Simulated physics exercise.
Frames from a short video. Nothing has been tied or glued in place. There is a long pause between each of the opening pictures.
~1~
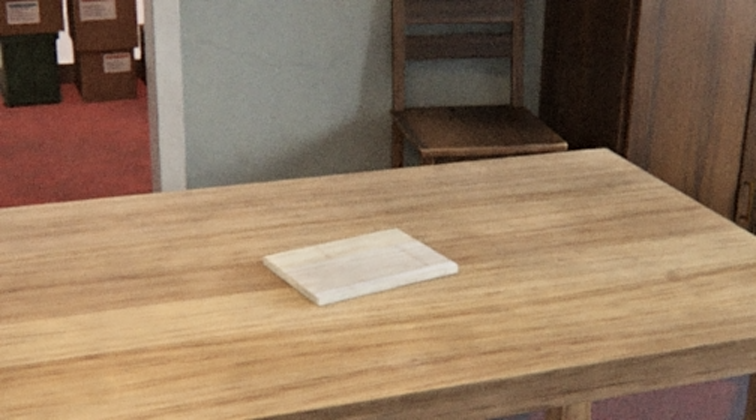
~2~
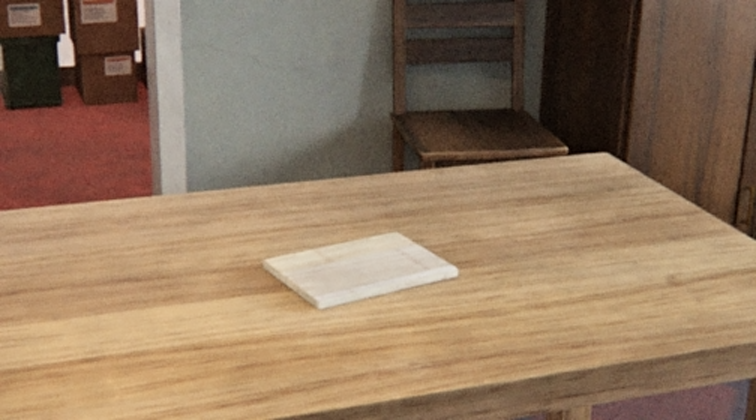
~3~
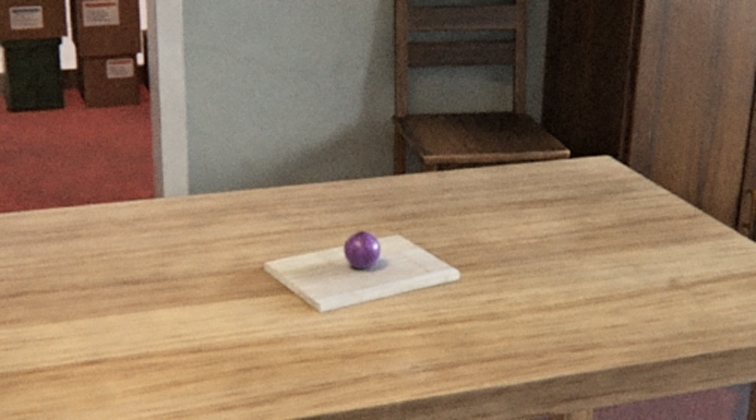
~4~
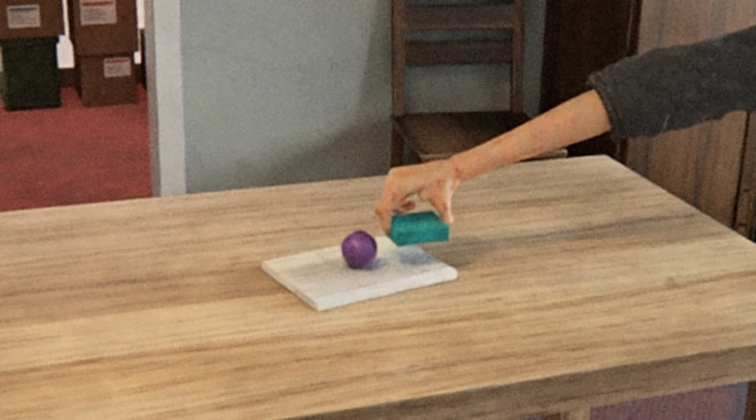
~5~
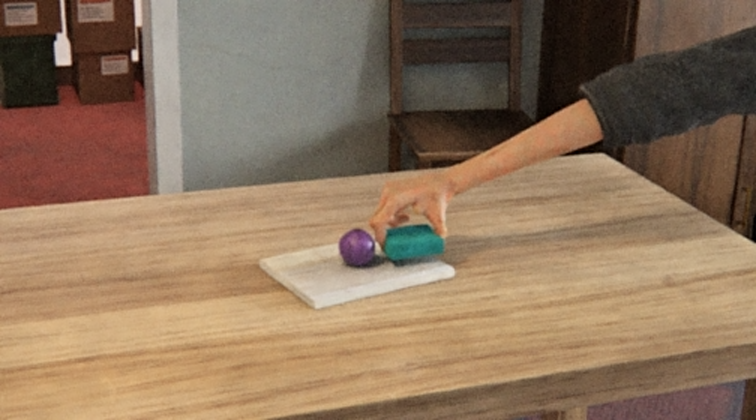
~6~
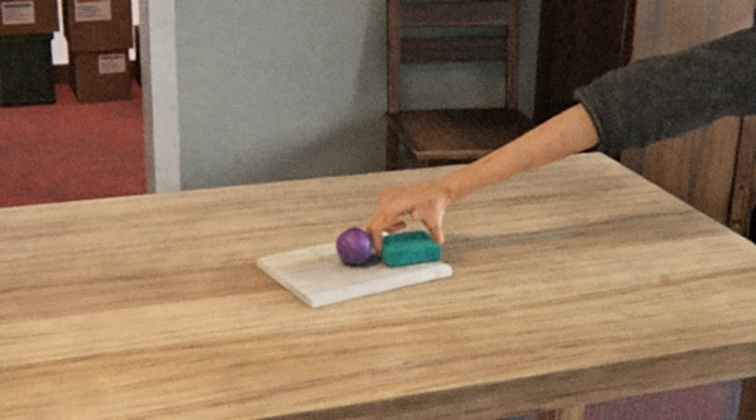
On a wooden table, a purple ball appears on a white board, then a hand lowers a turquoise sponge beside it.
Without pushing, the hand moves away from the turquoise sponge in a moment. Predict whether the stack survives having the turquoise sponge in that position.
It will stay balanced.
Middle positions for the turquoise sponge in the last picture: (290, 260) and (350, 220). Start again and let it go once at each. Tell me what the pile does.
Stays standing, then topples over.
Then, 0.30 s later than the last frame, all is still.
Then, 0.80 s later than the last frame, turquoise sponge resting near (407, 248).
When it is over, all 3 as before. End places, in pixels of the last picture, turquoise sponge near (407, 249). The pile holds.
